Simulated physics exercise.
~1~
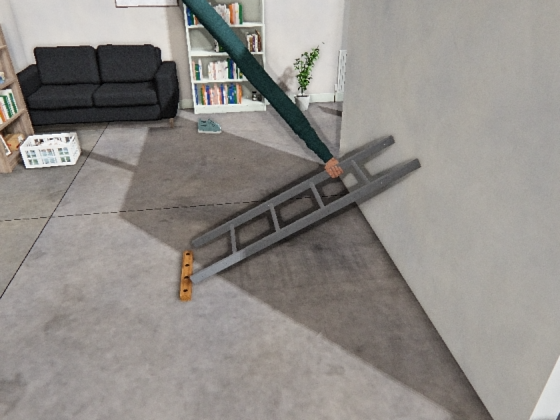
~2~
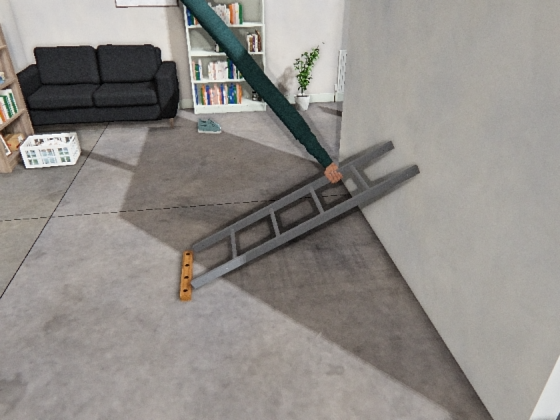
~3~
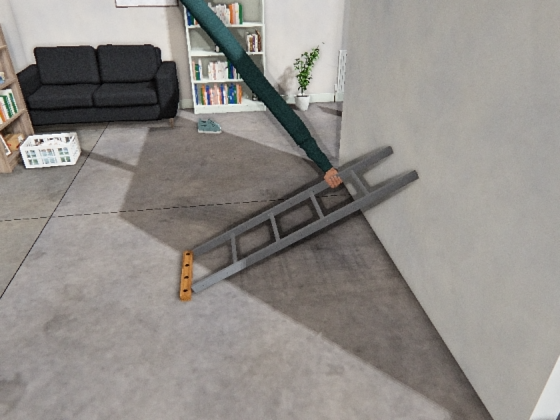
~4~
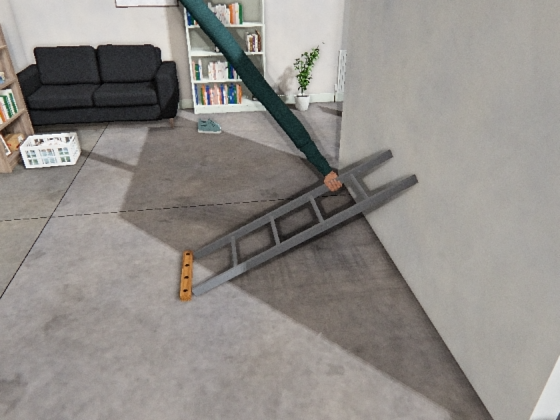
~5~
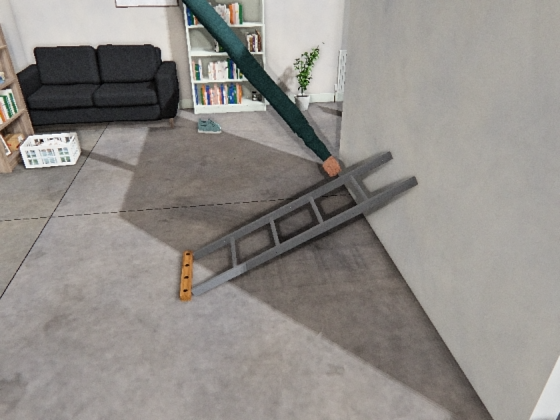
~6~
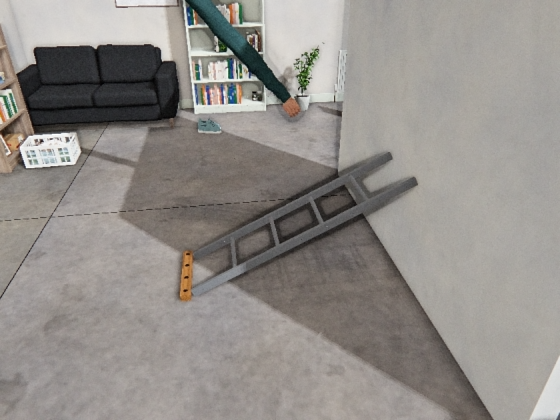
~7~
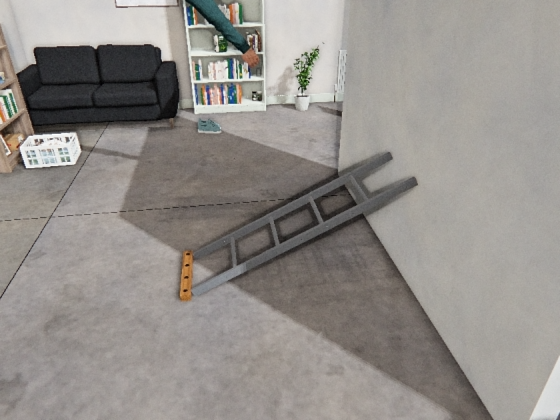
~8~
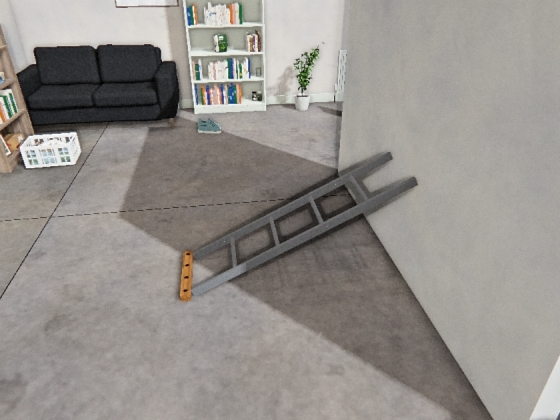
A grey ladder is lowered against the wall by a hand, which withdraws, leaving it leaning still.
